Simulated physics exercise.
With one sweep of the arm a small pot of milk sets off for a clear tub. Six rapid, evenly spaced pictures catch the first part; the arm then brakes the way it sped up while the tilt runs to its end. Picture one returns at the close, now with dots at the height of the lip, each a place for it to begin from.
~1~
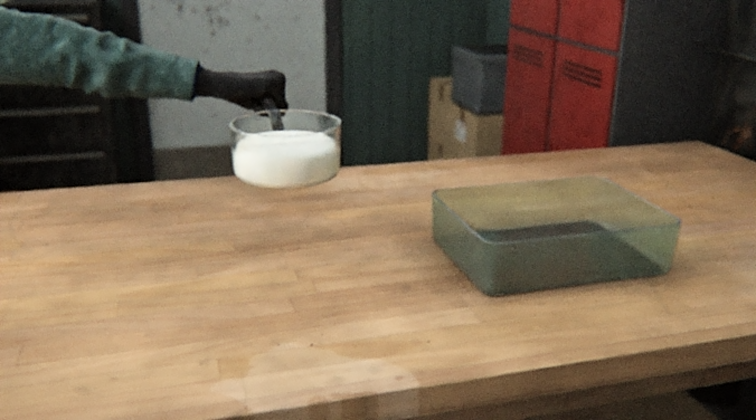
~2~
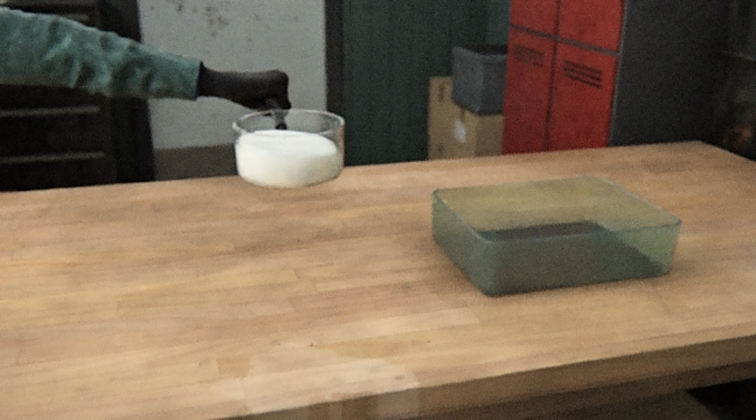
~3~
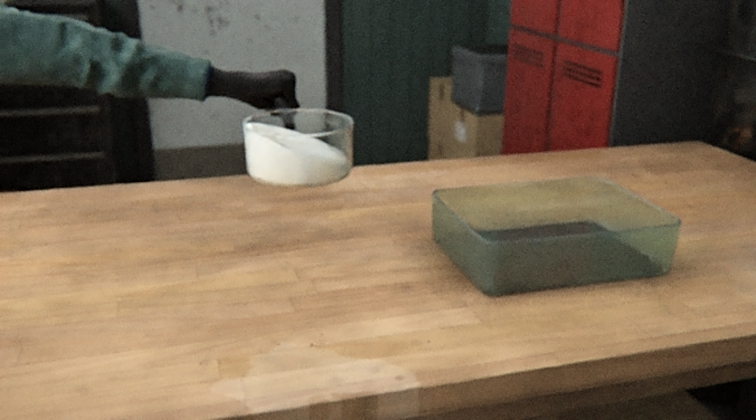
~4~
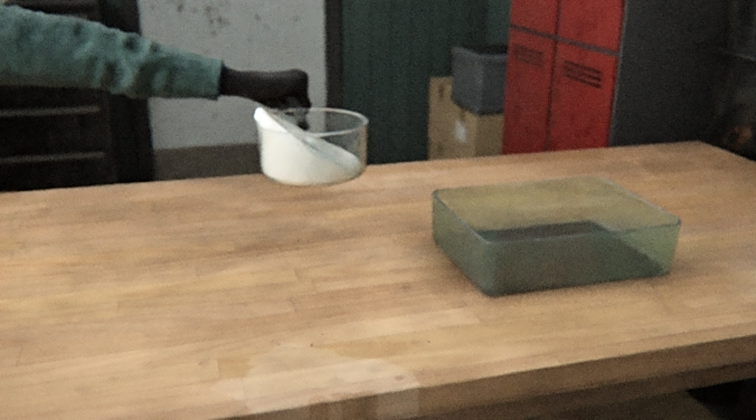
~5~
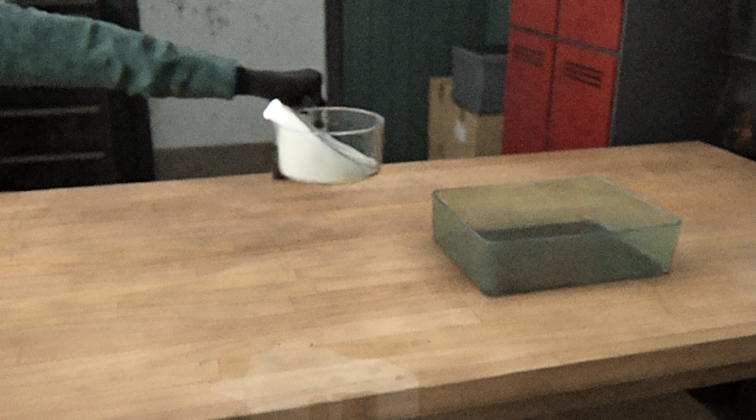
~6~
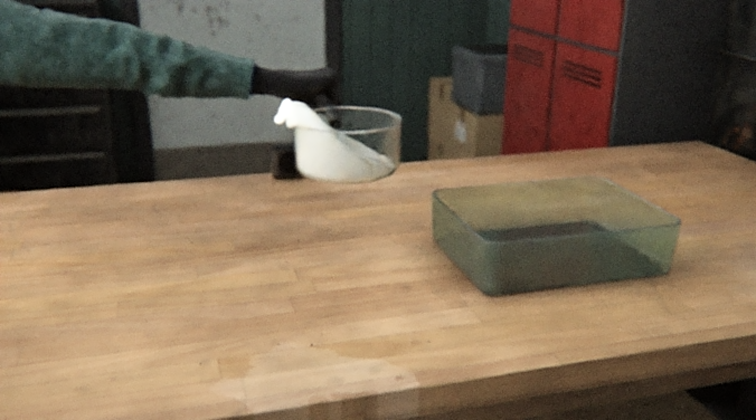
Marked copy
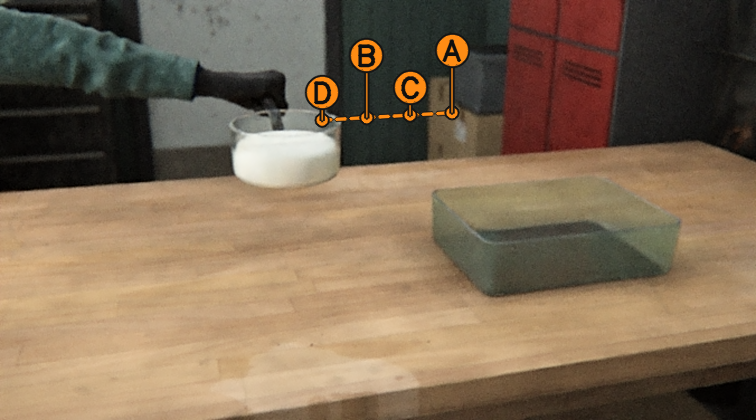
Glass pot of milk sweeping right above a wooden table in a gloved hand, milk sloshing up and over its left rim.
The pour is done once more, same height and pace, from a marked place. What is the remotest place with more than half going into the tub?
B will do.
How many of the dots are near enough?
Three.
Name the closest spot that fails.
The answer is D.
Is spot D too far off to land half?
Yes, that goes wrong.
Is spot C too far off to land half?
No, that is safe.
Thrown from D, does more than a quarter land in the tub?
Yes.
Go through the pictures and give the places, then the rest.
The first frame shows upright, lip at (337, 119); tub from (479, 294) to (668, 270); nothing has left yet.
The second frame shows upright, lip at (340, 119); nothing has left yet.
The third frame shows upright, lip at (349, 118); nothing has left yet.
The fourth frame shows upright, lip at (363, 117); milk is over the rim, down to (273, 122).
The fifth frame shows upright, lip at (379, 116); milk is over the rim, down to (282, 122).
The sixth frame shows upright, lip at (396, 115); milk is over the rim, down to (310, 120).
On the marked copy, A at (452, 112); B at (366, 117); C at (410, 115); D at (322, 120).
With A, about 84 % lands in the tub, 8 % falls short and 7 % goes beside or beyond.
With B, about 69 % lands in the tub, 23 % falls short and 8 % goes beside or beyond.
With C, about 84 % lands in the tub, 9 % falls short and 7 % goes beside or beyond.
With D, about 34 % lands in the tub, 59 % falls short and 7 % goes beside or beyond.
